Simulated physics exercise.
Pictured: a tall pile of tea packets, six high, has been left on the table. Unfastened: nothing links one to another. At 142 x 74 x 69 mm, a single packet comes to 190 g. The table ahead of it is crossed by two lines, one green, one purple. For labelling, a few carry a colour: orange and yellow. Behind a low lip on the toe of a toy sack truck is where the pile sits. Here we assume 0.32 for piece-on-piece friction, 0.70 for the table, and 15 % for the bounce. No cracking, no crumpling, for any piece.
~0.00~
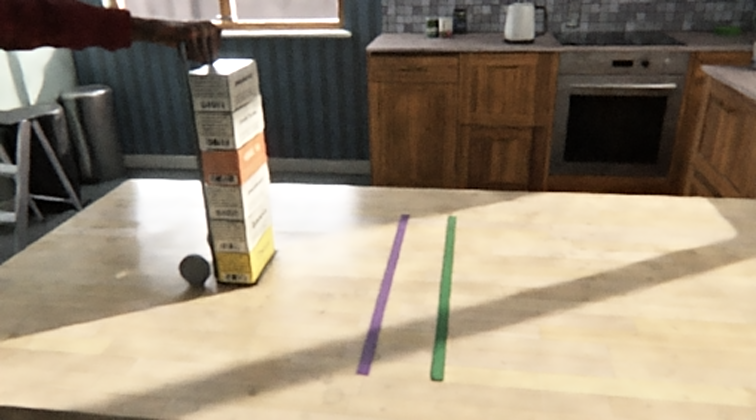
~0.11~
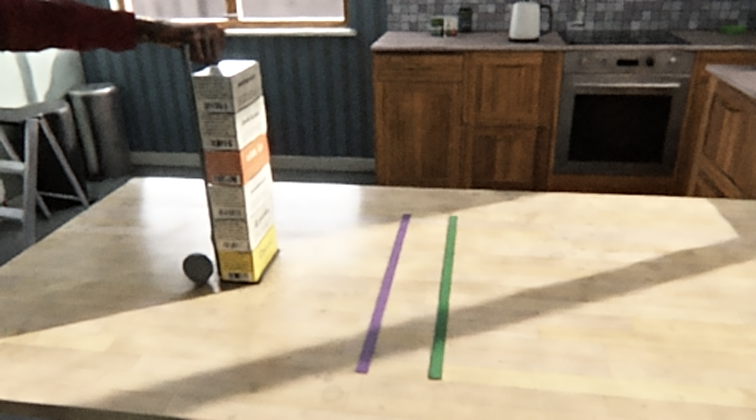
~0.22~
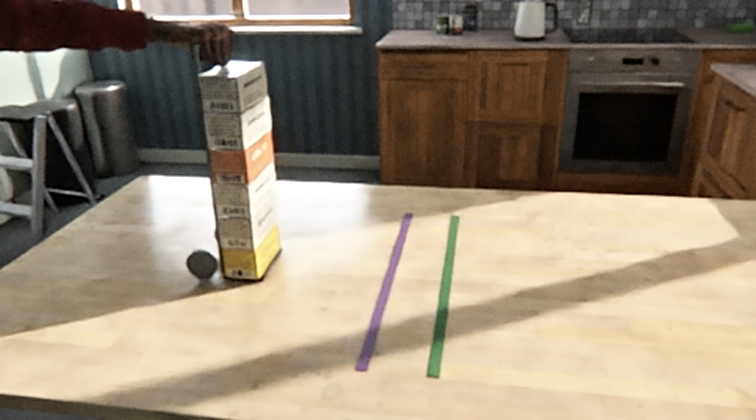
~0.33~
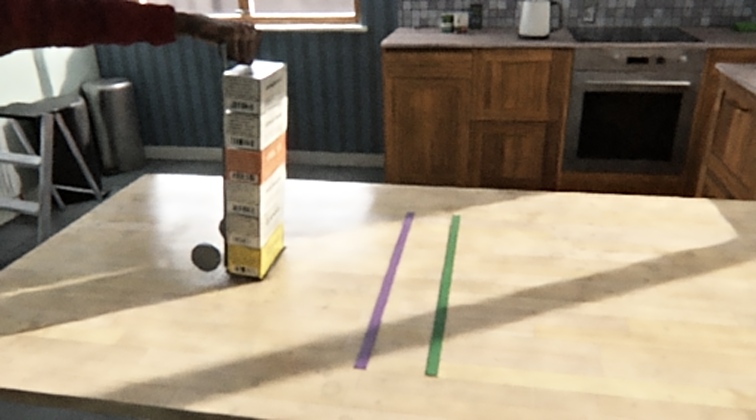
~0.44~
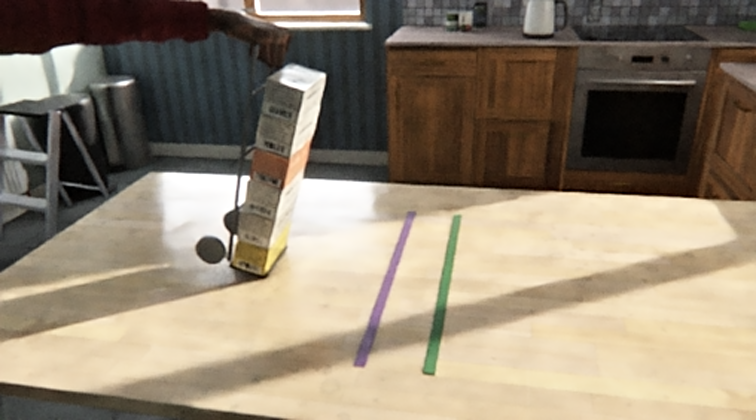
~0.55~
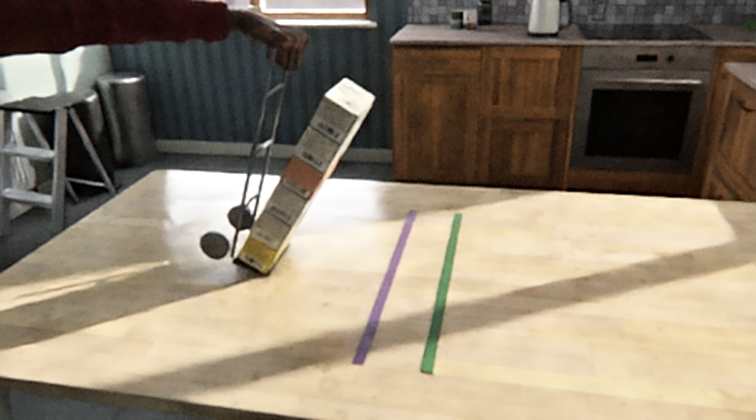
On a wooden kitchen table, a hand tilted a toy sack truck forward, and the tall stack of packets on it leaned right, away from the truck's frame, toward the purple and green lines.
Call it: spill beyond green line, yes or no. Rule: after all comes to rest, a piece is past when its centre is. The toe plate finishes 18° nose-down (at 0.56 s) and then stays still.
Yes, it gets beyond.
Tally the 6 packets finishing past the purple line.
3 in all.
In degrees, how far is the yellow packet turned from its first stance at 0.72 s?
Measured against how it began, the tilt is near 70 degrees.
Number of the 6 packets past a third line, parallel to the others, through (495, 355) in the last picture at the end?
0 in total.
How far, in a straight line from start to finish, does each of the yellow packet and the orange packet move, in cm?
Yellow shifts 8 cm and orange shifts 36 cm.
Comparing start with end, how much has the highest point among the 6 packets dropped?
Roughly 33 centimetres.
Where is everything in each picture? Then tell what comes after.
In the first frame (pixels give the middle of a visible side; the camera moves round a little), truck frame (189, 97) 0° forward; green line, near end, (440, 355); purple line, near end, (369, 350); yellow packet (235, 268); orange packet (221, 168); none has stirred.
The second frame shows truck frame (193, 98) 0° forward; orange packet (224, 168).
The third frame shows truck frame (201, 98) 1° forward; orange packet (229, 168); one has shifted.
The fourth frame shows truck frame 7° forward; orange packet (243, 167) 6° from how it stood; yellow packet (245, 262) 6° from how it stood; movement in 6 of them.
The fifth frame shows truck frame (250, 96) 14° forward; orange packet (269, 170) 17° from how it stood; yellow packet (250, 258) 17° from how it stood; steepest lean 17°, the packet at (276, 137); movement in 6 of them.
The sixth frame shows truck frame (264, 98) 18° forward; green line, near end, (431, 349); purple line, near end, (366, 341); orange packet (301, 179) 32° from how it stood; yellow packet (257, 255) 32° from how it stood; steepest lean 32°, the packet at (333, 121); movement in 6 of them.
After 0.61 s, none of the 6 packets past the green line, 6 disturbed; orange packet 42° from how it stood, 41 mm lower; yellow packet 42° from how it stood.
After 0.64 s, none of the 6 packets past the green line, 6 disturbed; orange packet 49° from how it stood, 6 cm lower; yellow packet 48° from how it stood.
After 0.72 s, none of the 6 packets past the green line, 6 disturbed; yellow packet 68° from how it stood; orange packet 66° from how it stood, 15 cm lower.
After 0.82 s, 1 of the 6 packets past the green line; orange packet on its side; yellow packet on its side.
In the end (1.6 s), 1 of the 6 packets past the green line; yellow packet on its side; orange packet on its side. The farthest middle lies 7 cm beyond that line. From the last view, middles, yellow packet near (292, 246), orange packet near (395, 257).
